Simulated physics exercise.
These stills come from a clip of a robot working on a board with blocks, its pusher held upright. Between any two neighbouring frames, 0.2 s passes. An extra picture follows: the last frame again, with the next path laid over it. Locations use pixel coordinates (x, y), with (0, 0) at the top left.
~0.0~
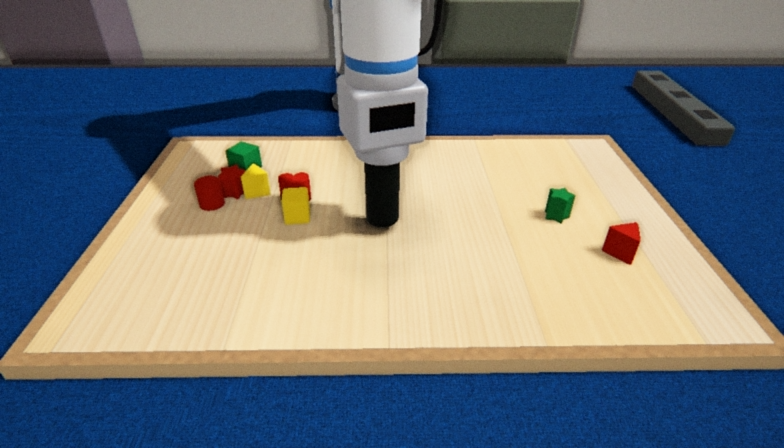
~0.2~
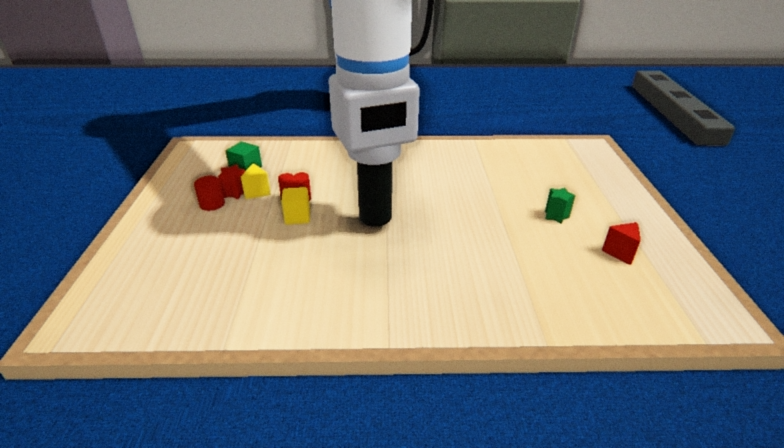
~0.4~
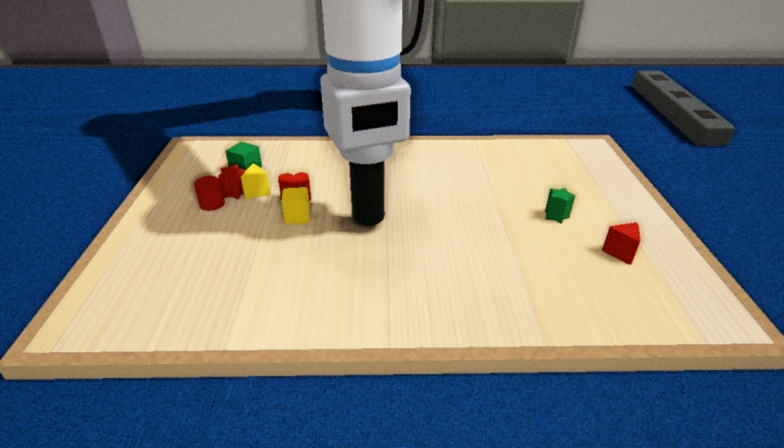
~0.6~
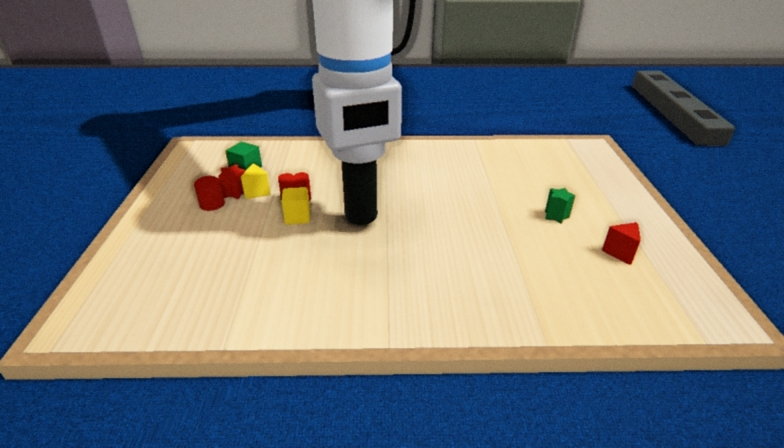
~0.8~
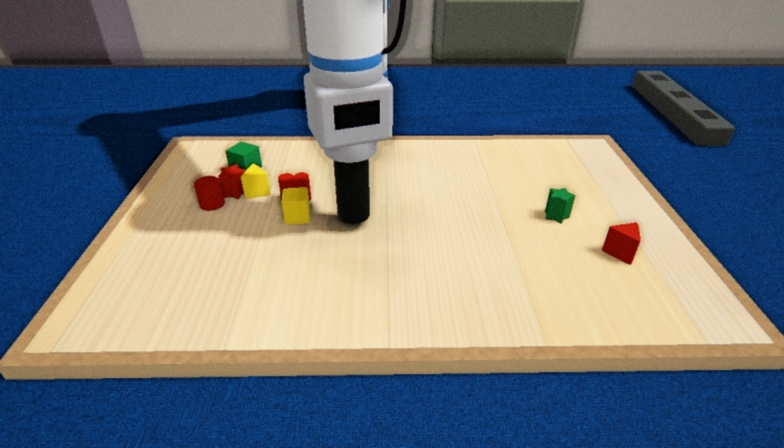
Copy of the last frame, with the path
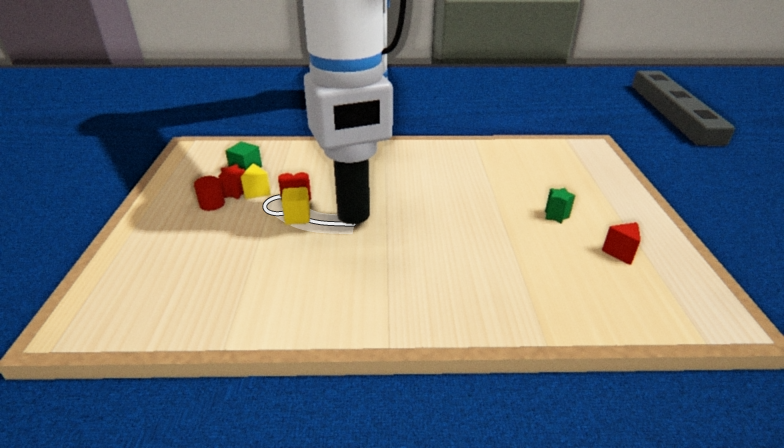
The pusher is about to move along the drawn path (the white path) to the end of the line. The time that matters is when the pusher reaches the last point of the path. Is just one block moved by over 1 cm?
Short answer: No.
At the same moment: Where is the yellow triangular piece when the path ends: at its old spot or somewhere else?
It stays.
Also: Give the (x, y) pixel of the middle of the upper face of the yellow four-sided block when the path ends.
My best guess is (248, 182).
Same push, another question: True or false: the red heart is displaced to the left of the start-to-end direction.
Verdict: False.
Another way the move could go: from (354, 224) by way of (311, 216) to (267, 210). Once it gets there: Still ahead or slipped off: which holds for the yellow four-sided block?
It is still there in front.
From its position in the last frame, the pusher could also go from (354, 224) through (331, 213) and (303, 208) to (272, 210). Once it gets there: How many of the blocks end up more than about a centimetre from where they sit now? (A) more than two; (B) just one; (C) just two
That would be C.
The drawn path runs from (354, 224) over (324, 223) and (299, 216) to (281, 205).
On the path given first. One third of the way, pusher (323, 215); nothing pushed yet.
Two thirds of the way, pusher (297, 208); red heart (293, 177); yellow four-sided block (269, 189), turned 20° clockwise.
At the end, pusher (279, 197); yellow triangular piece not moved; red heart (290, 169), turned 75° clockwise; yellow four-sided block (248, 182).
